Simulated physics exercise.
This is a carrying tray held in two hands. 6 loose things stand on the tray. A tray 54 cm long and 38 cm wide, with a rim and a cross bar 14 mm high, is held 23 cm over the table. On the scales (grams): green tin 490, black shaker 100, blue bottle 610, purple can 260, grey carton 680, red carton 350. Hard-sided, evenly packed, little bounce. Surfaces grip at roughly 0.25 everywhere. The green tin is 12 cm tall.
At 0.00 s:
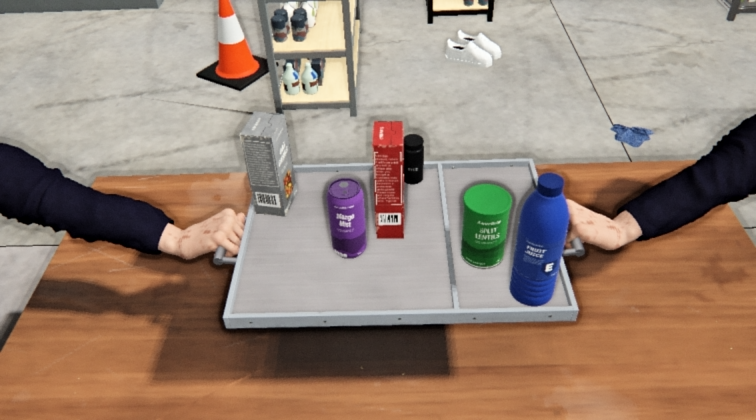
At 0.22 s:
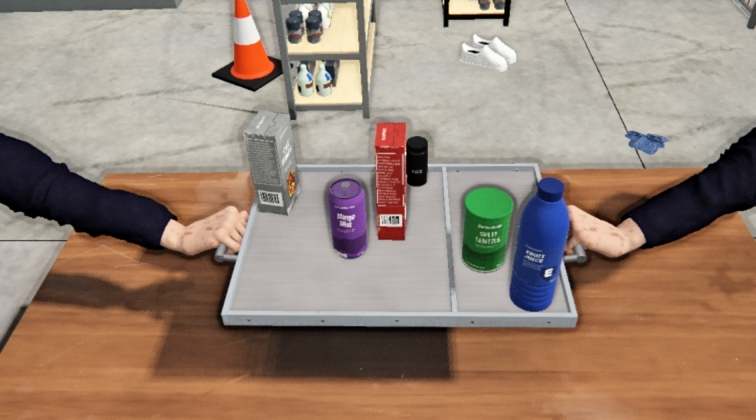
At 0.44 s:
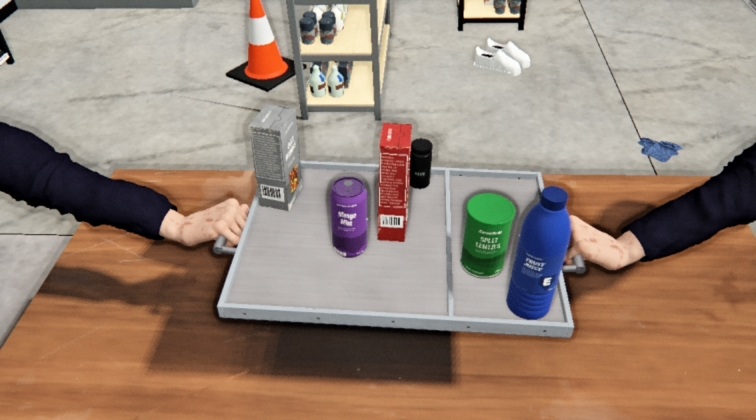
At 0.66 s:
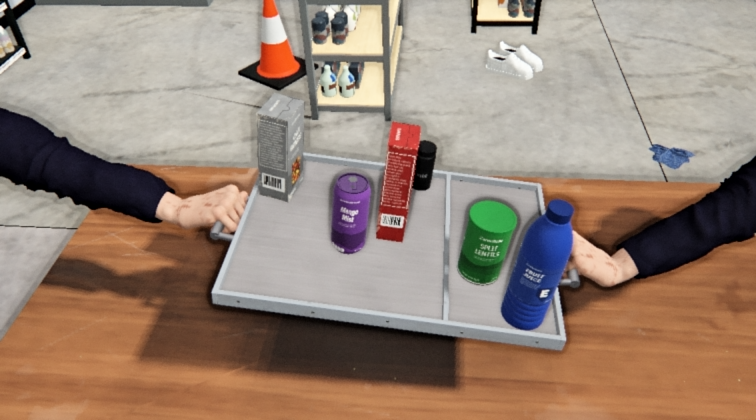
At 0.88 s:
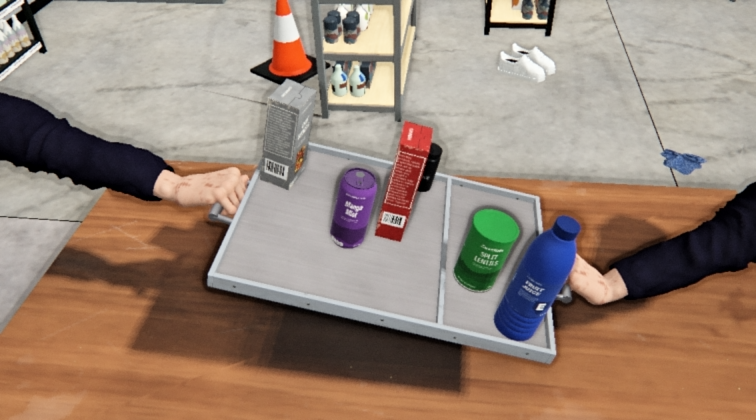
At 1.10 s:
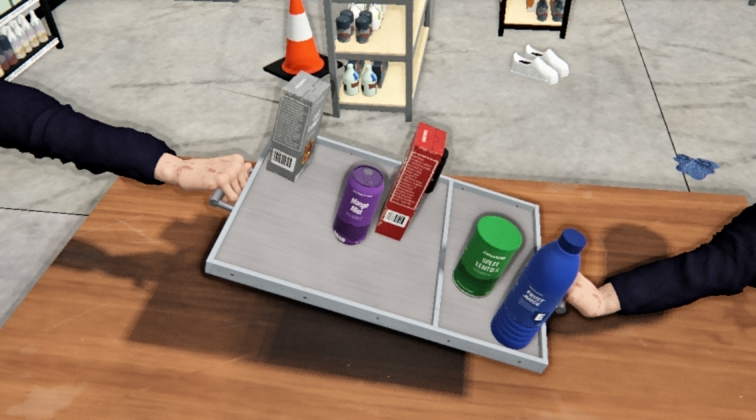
Tray of cartons, cans and bottles held by two hands above a wooden table, tilting steadily down to the right.
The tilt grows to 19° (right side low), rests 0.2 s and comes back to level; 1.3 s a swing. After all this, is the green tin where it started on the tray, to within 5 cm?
The green tin ends elsewhere.
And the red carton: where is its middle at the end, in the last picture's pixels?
Near (488, 225).
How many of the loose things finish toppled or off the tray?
That comes to 6.
Around 1.50 s, tilt 19°, right edge down; green tin tipped 3° against what carries it near (532, 278); red carton on its side; blue bottle tipped 16° against what carries it.
Around 2.00 s, tilt 15°, right edge down; green tin and blue bottle now off the tray; purple can on its side; grey carton on its side.
Around 2.30 s, tilt 8°, right edge down; black shaker now off the tray; purple can on its side; grey carton on its side.
Finally (3.4 s), off the tray, green tin, black shaker and blue bottle; on their side or leaning hard on the tray, purple can, grey carton and red carton. In the last view, green tin near (628, 356).
